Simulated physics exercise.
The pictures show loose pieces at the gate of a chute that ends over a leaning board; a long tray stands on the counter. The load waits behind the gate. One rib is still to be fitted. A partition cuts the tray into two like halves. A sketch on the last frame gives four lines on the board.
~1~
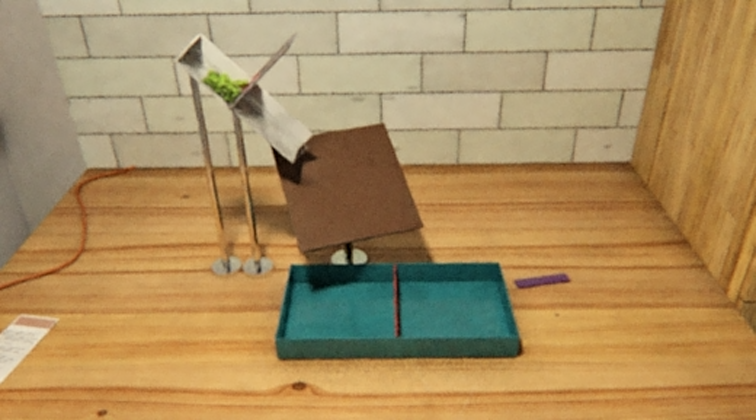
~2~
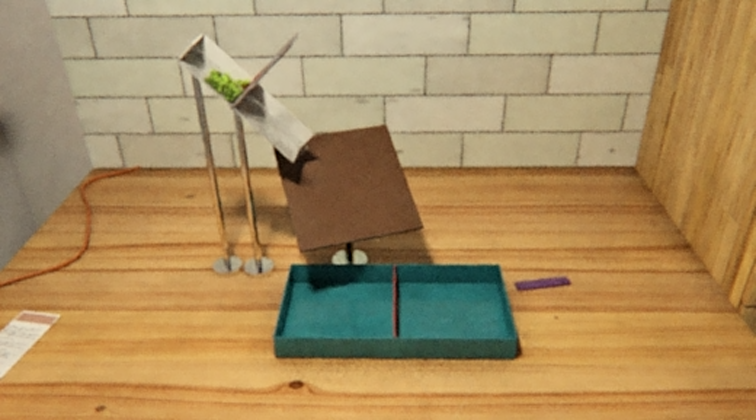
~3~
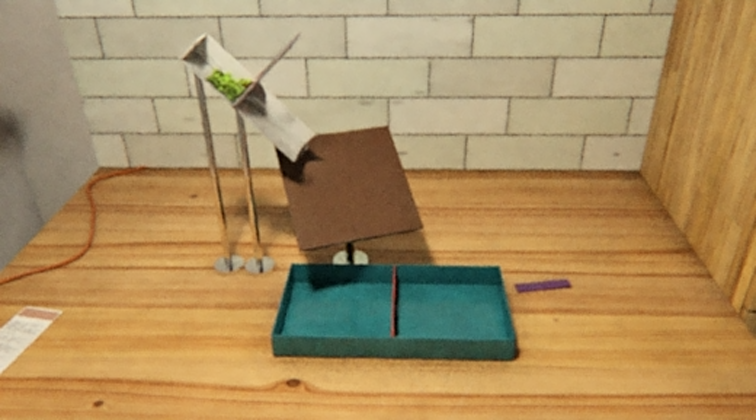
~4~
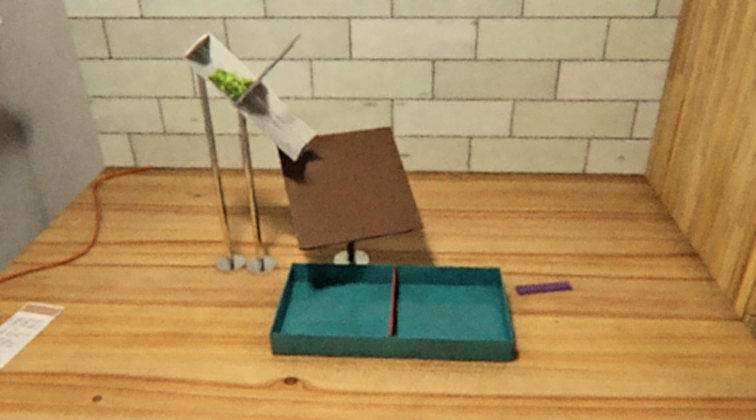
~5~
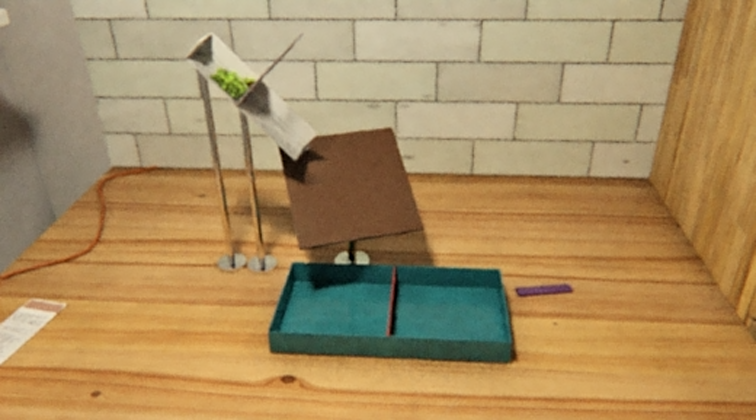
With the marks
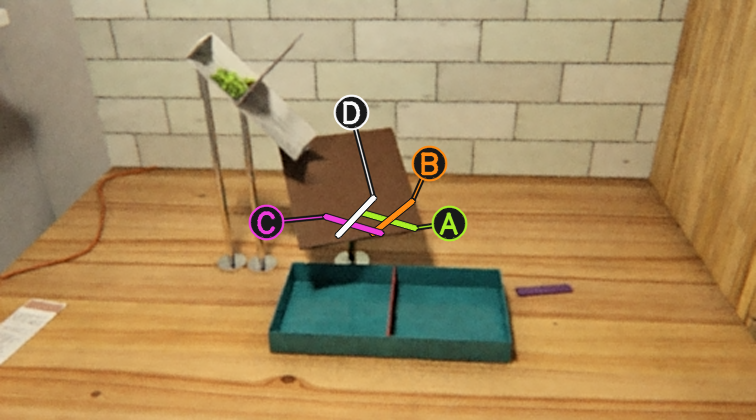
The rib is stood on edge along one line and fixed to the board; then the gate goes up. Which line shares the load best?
Go for A.
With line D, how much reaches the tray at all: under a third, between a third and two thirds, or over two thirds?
It is over two thirds.
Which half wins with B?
The left half.
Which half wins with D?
More lands on the left.
On the marked copy, line A from (360, 212) to (415, 228); line B from (412, 201) to (372, 233); line C from (325, 216) to (381, 233); line D from (373, 197) to (338, 235).
With A, of what is caught, about half in the left half, about half in the right.
With B, of what is caught, nearly all in the left half, a small part in the right.
With C, of what is caught, none in the left half, all in the right.
With D, of what is caught, most in the left half, a small part in the right.
